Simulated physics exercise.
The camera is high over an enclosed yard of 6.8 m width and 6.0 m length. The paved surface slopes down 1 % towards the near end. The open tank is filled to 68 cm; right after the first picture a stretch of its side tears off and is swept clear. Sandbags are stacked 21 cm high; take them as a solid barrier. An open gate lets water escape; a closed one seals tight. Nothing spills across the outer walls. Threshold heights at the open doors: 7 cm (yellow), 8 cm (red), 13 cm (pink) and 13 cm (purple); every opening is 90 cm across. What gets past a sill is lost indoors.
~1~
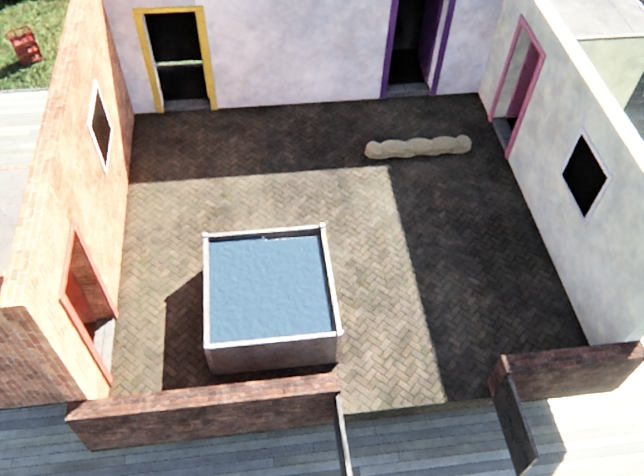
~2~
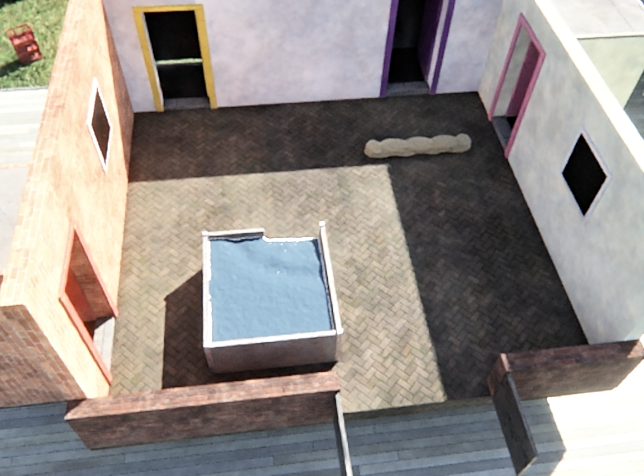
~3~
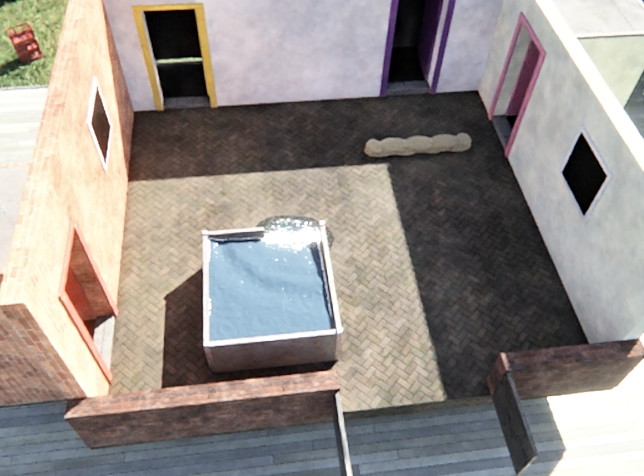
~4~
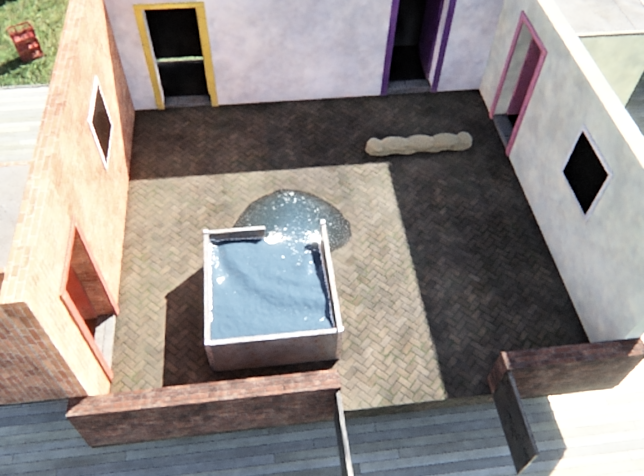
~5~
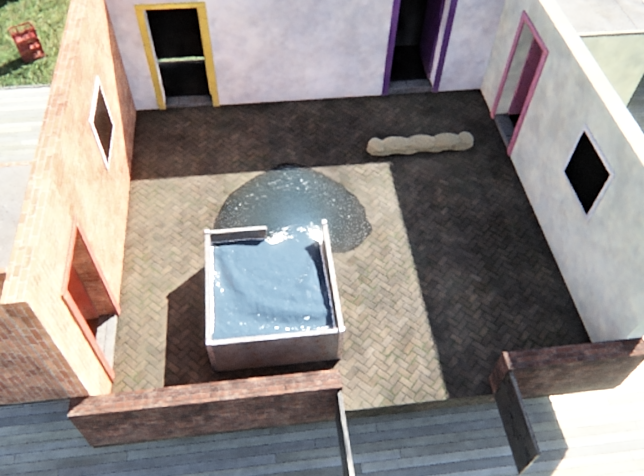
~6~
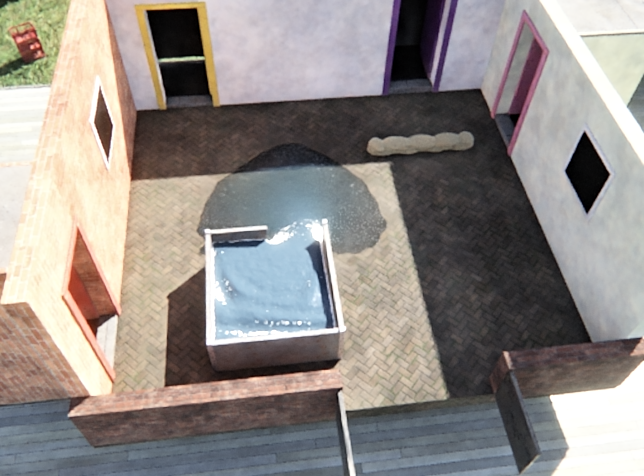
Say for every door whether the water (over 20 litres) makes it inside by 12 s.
Within that time: At the yellow door it passes the limit; at the red door it stays under the limit; at the pink door it stays under the limit; at the purple door it keeps below the limit.
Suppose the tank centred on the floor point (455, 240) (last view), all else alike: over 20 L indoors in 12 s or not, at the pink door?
Against that limit: Pink above.
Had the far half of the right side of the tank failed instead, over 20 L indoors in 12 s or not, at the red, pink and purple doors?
Then: Red not over, pink not over, purple below.
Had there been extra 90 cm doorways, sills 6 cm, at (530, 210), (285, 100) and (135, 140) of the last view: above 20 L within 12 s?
In turn: Below, past it, over.
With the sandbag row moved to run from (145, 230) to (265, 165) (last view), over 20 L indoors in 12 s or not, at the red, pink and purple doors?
Then: Red not over, pink not over, purple below.
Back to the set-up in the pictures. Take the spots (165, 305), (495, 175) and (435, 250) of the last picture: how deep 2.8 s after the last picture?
In that order: 0, 5 and 0 cm.
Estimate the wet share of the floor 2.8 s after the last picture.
Some 50 per cent of it.
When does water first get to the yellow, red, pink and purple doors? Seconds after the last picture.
Yellow 1.0 s, red 5.0 s, pink 1.8 s, purple 1.3 s.
Then, 0.7 s after the last picture water covers 30 % of the floor and is deepest (32 cm) near (298, 246); yellow door not reached, red door not reached, pink door not reached, purple door not reached.
Then, 1.5 s after the last picture water covers 40 % of the floor and is deepest (24 cm) near (345, 100); yellow door 14 cm at the sill, 2 L in, red door not reached, pink door not reached, purple door 7 cm at the sill, 0 L in.
Then, 2.8 s after the last picture water covers 50 % of the floor and is deepest (18 cm) near (298, 246); yellow door 11 cm at the sill, 21 L in, red door not reached, pink door 9 cm at the sill, 0 L in, purple door 7 cm at the sill, 0 L in.
Then, 6.3 s after the last picture water covers 80 % of the floor and is deepest (12 cm) near (451, 139); yellow door 7 cm at the sill, 39 L in, red door 3 cm at the sill, 0 L in, pink door 9 cm at the sill, 0 L in, purple door 5 cm at the sill, 0 L in.
Then, 11.3 s after the last picture water covers 95 % of the floor and is deepest (10 cm) near (110, 419); yellow door 3 cm at the sill, 39 L in, red door 8 cm at the sill, 0 L in, pink door 5 cm at the sill, 0 L in, purple door 5 cm at the sill, 0 L in.
